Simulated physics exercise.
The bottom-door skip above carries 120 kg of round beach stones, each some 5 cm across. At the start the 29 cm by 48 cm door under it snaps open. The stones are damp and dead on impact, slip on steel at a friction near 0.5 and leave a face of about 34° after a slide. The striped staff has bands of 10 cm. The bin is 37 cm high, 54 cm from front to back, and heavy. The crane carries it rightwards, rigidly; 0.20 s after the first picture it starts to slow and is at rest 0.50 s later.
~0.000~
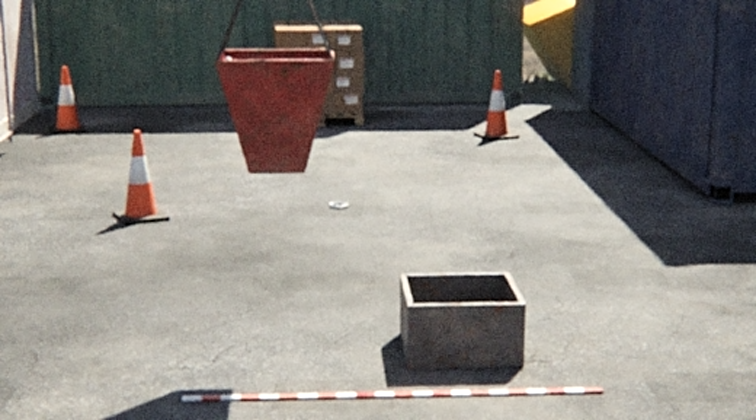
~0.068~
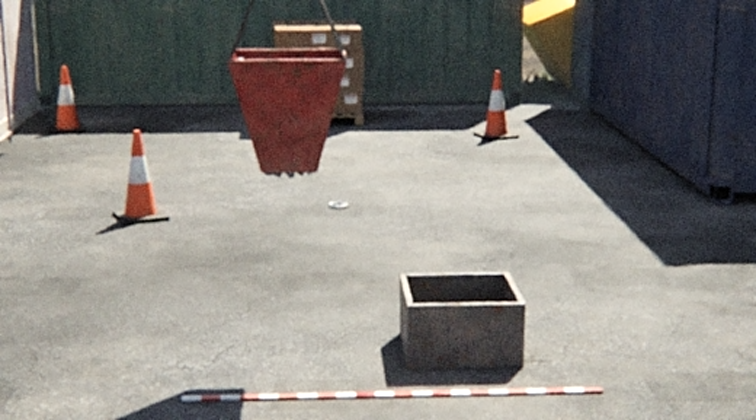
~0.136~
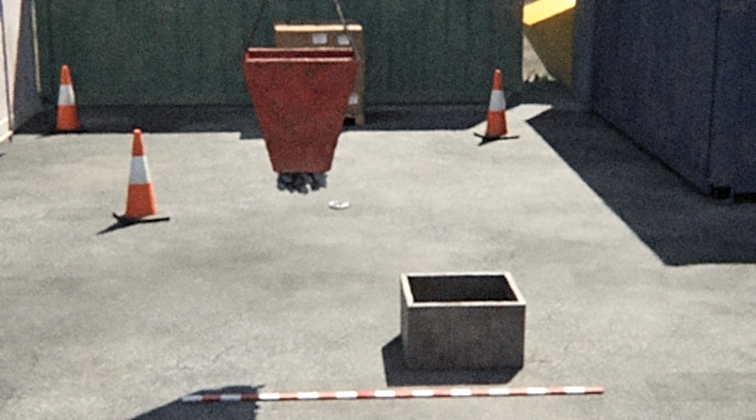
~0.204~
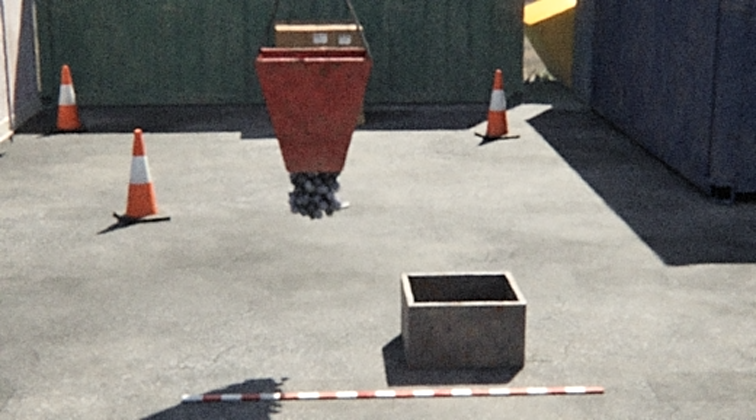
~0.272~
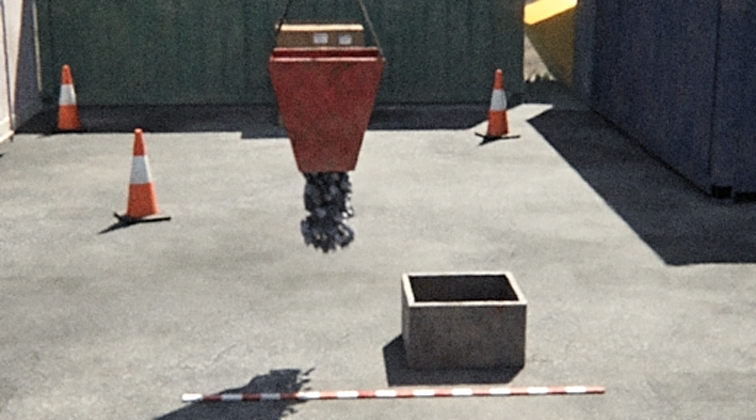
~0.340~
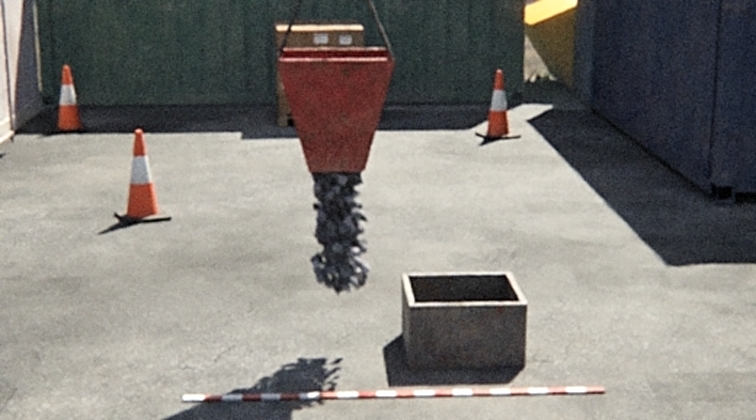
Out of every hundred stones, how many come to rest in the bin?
Roughly 0 per cent ends in the bin.
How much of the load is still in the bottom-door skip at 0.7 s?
Roughly 0 per cent is still inside.
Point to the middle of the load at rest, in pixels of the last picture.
Around (361, 347).
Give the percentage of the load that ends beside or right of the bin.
Some 5 per cent of the load.
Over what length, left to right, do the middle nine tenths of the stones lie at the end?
Roughly 80 cm.
After 0.7 s, 0 % in the bottom-door skip, 99 % falling or lying left of the bin, 1 % falling or lying beside or right of the bin; the stones farthest right are at (413, 343).
After 1.1 s, 0 % in the bottom-door skip, 95 % falling or lying left of the bin, 5 % falling or lying beside or right of the bin; the stones farthest right are at (444, 326).
After 1.7 s, 0 % in the bottom-door skip, 94 % falling or lying left of the bin, 6 % falling or lying beside or right of the bin; the stones farthest right are at (464, 321).
After 2.6 s, 0 % in the bottom-door skip, 94 % falling or lying left of the bin, 6 % falling or lying beside or right of the bin; the stones farthest right are at (464, 321).
After 4.5 s, 0 % in the bottom-door skip, 94 % left of the bin, 6 % beside or right of the bin; the stones farthest right are at (464, 321).
